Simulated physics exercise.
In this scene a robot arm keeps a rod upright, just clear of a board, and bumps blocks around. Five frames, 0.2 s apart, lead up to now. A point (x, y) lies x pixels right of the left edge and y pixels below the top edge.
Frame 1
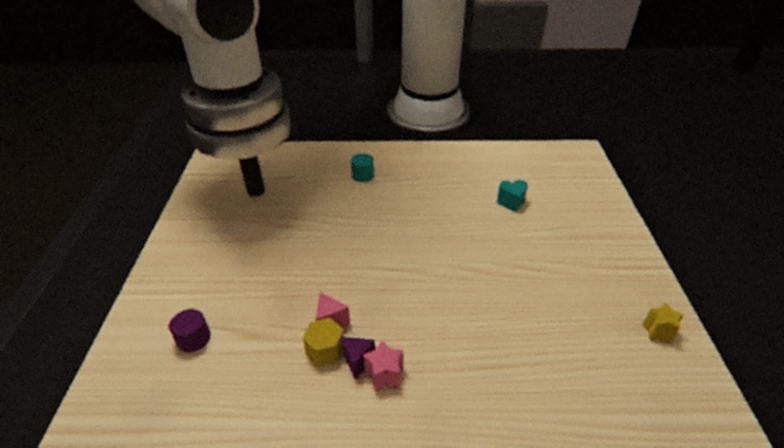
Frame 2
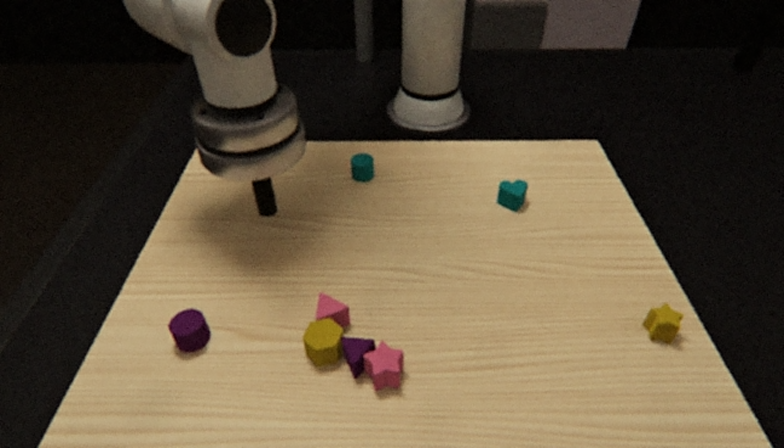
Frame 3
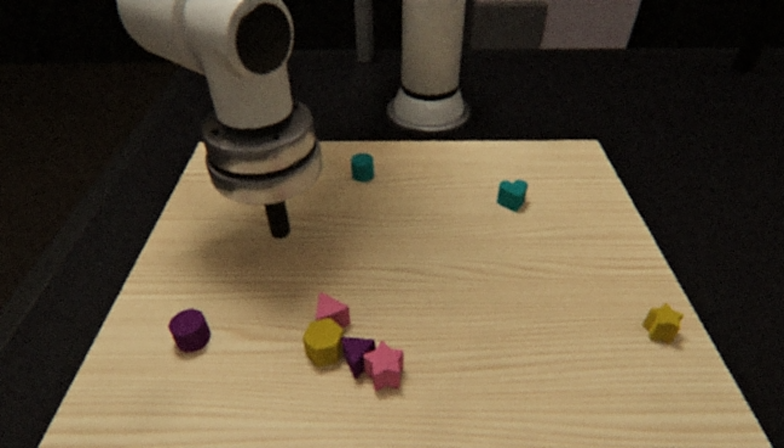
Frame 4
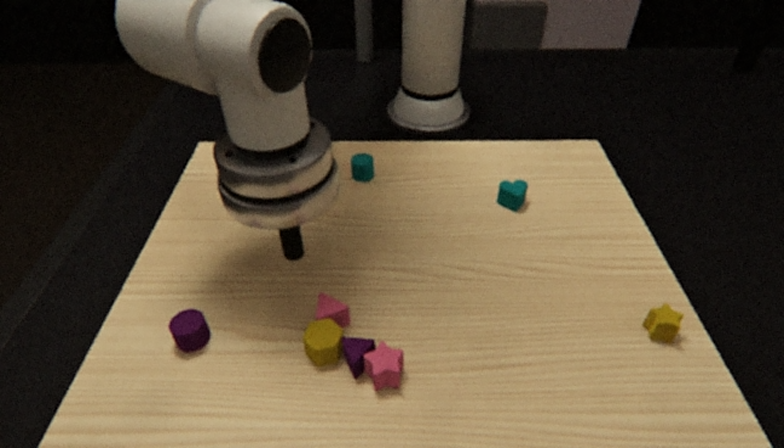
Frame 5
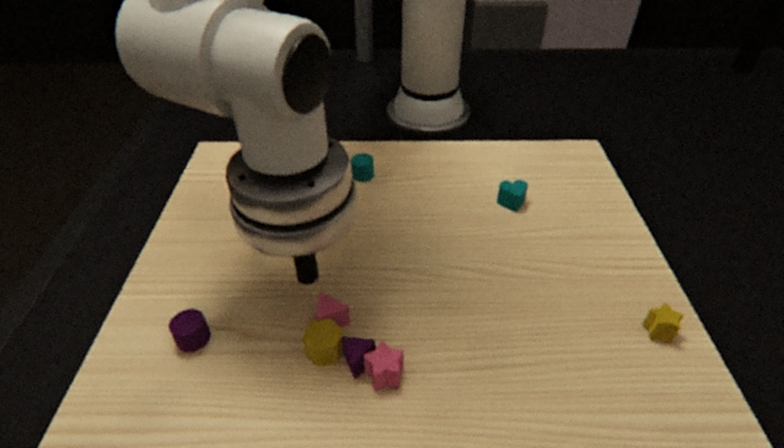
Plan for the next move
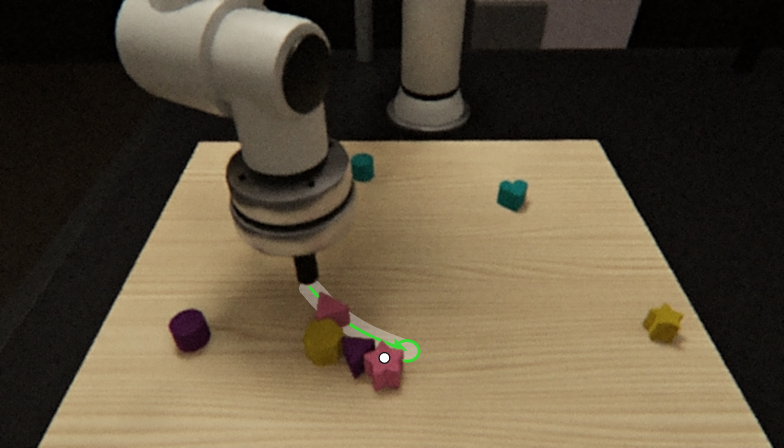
Robot arm moving its dark rod forward and slightly right over a wooden board toward a still cluster of colored blocks.
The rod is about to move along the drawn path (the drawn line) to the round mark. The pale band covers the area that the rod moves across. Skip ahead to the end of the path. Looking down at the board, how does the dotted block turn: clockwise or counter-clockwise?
Anticlockwise, looking down.
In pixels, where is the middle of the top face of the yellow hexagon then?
Its top middle will sit at (319, 357).
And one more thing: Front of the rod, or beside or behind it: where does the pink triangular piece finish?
Most likely the pink triangular piece slides off.
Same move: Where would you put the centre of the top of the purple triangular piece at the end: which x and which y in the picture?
Its top middle: (354, 369).
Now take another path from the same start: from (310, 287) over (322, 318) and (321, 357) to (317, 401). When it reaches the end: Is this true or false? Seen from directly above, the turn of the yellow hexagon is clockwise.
The statement is incorrect.
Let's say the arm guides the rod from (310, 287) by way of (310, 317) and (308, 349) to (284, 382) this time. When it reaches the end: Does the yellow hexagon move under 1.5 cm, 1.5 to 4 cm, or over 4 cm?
The block shifts between 1.5 and 4 cm.
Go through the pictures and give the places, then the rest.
Rod tip (256, 192); block tops, yellow hexagon (323, 333); pink triangular piece (328, 305); purple triangular piece (357, 346); pink star (384, 358), in the first frame.
Rod (268, 211); blocks unchanged, in the second frame.
Rod (281, 232); blocks unchanged, in the third frame.
Rod (294, 254); blocks unchanged, in the fourth frame.
Rod (308, 277); yellow hexagon (323, 333); pink triangular piece (328, 305); purple triangular piece (357, 346); pink star (384, 358), in the fifth frame.
Path on the board, from (310, 287) over (349, 324) to (407, 351); the dot is on the pink star.
The first path, step by step. One third of the way, rod (332, 302); yellow hexagon (322, 346); pink triangular piece (335, 320), turned 20° clockwise.
Two thirds of the way, rod (366, 324); yellow hexagon (320, 357), turned 35° clockwise; pink triangular piece (352, 340), turned 75° clockwise; purple triangular piece (354, 369); pink star (387, 364), turned 35° anticlockwise.
At the end, rod (407, 341); yellow hexagon (319, 357), turned 40° clockwise; pink triangular piece (358, 341), turned 100° clockwise; purple triangular piece (354, 369); pink star (387, 364), turned 35° anticlockwise.
